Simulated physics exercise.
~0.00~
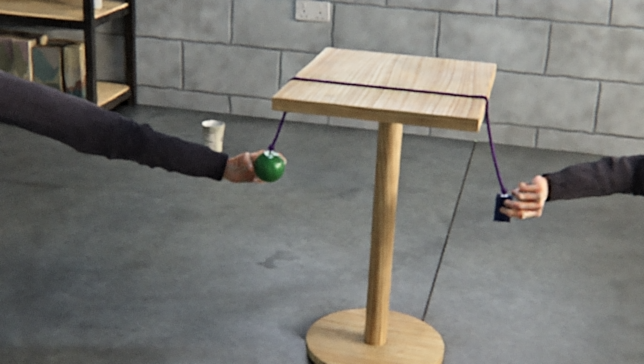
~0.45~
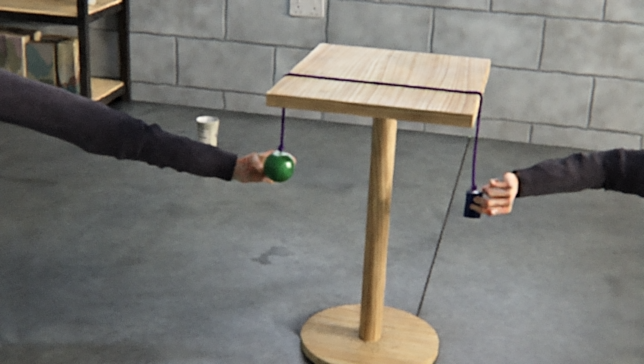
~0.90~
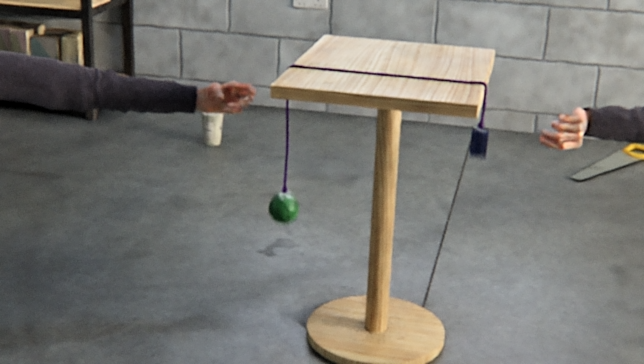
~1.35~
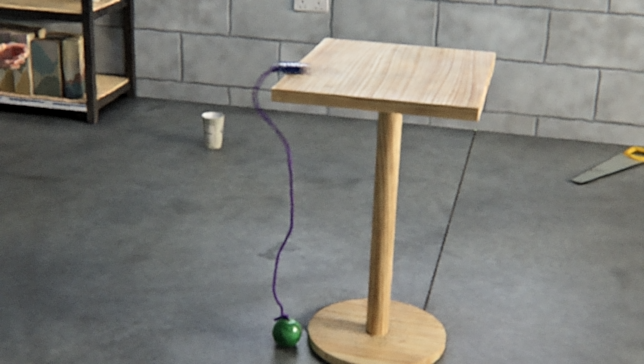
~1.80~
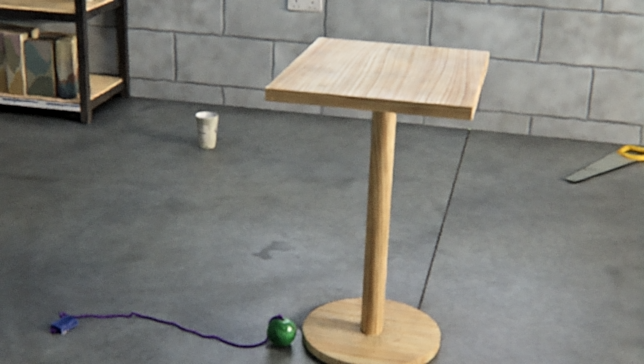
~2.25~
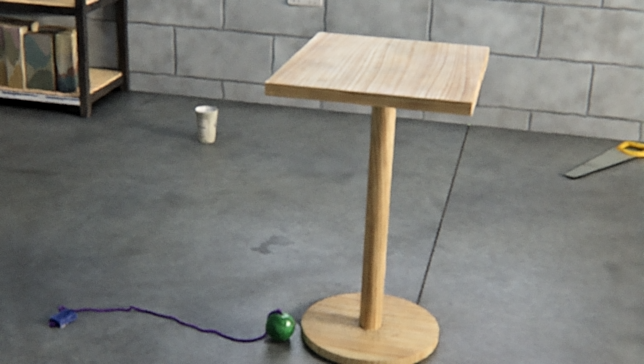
A green ball drops when released, dragging a dark block over the table to the floor.
